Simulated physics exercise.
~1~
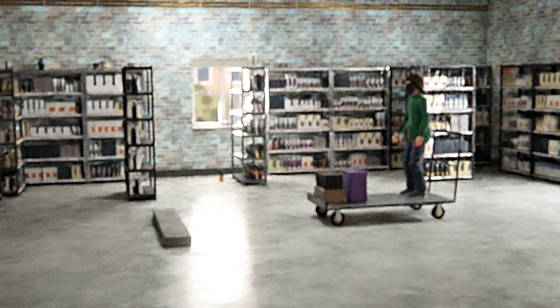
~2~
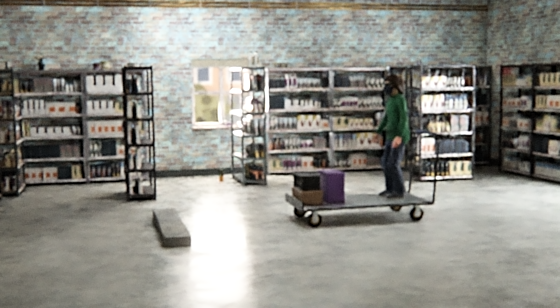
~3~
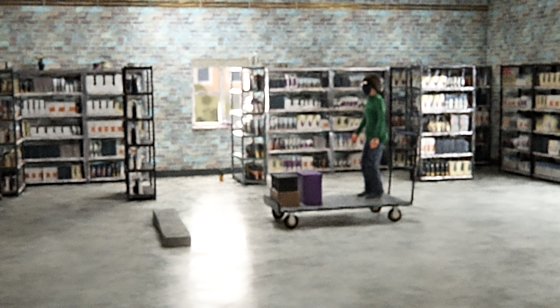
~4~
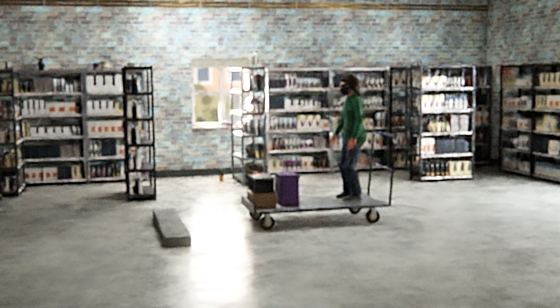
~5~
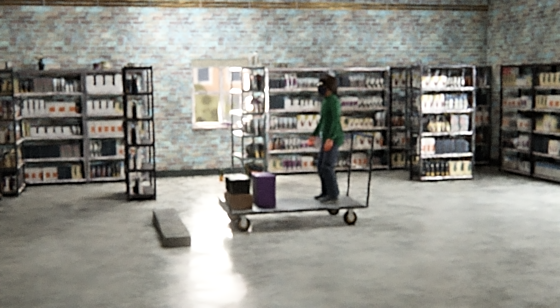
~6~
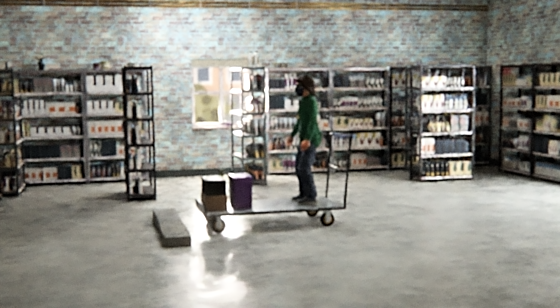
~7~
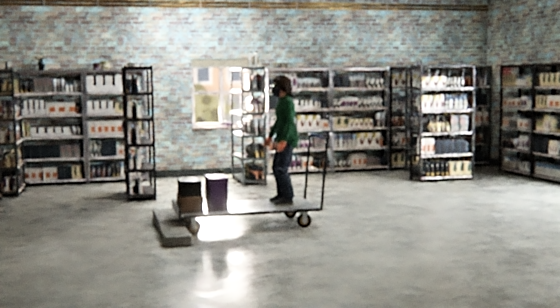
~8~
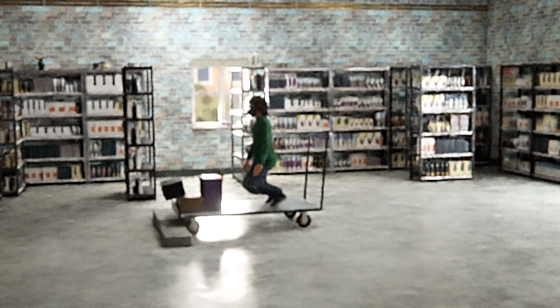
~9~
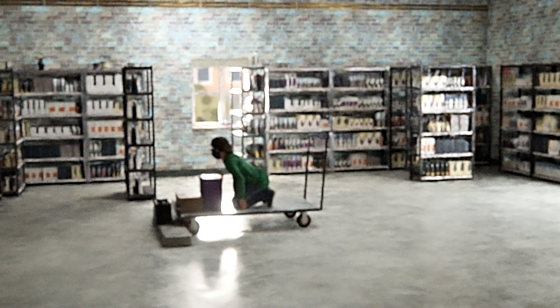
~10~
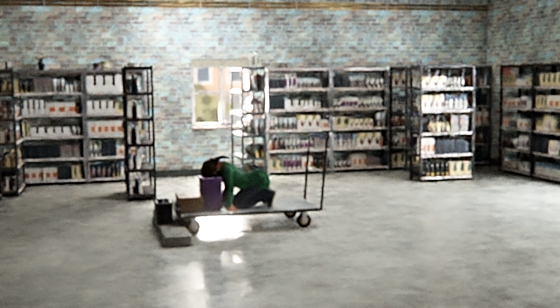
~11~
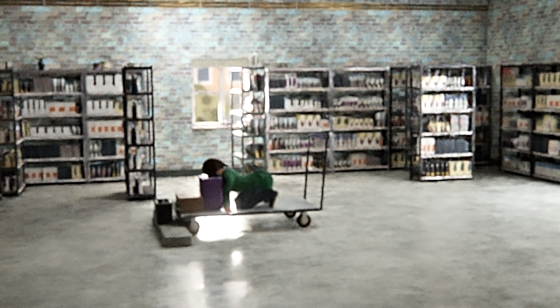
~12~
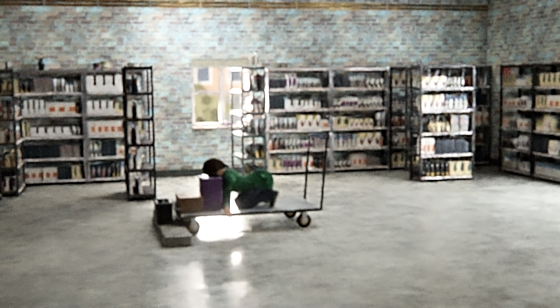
Person in green standing on a flatbed trolley rolling left into a kerb, collapsing behind a purple tote as a black crate topples off the front.
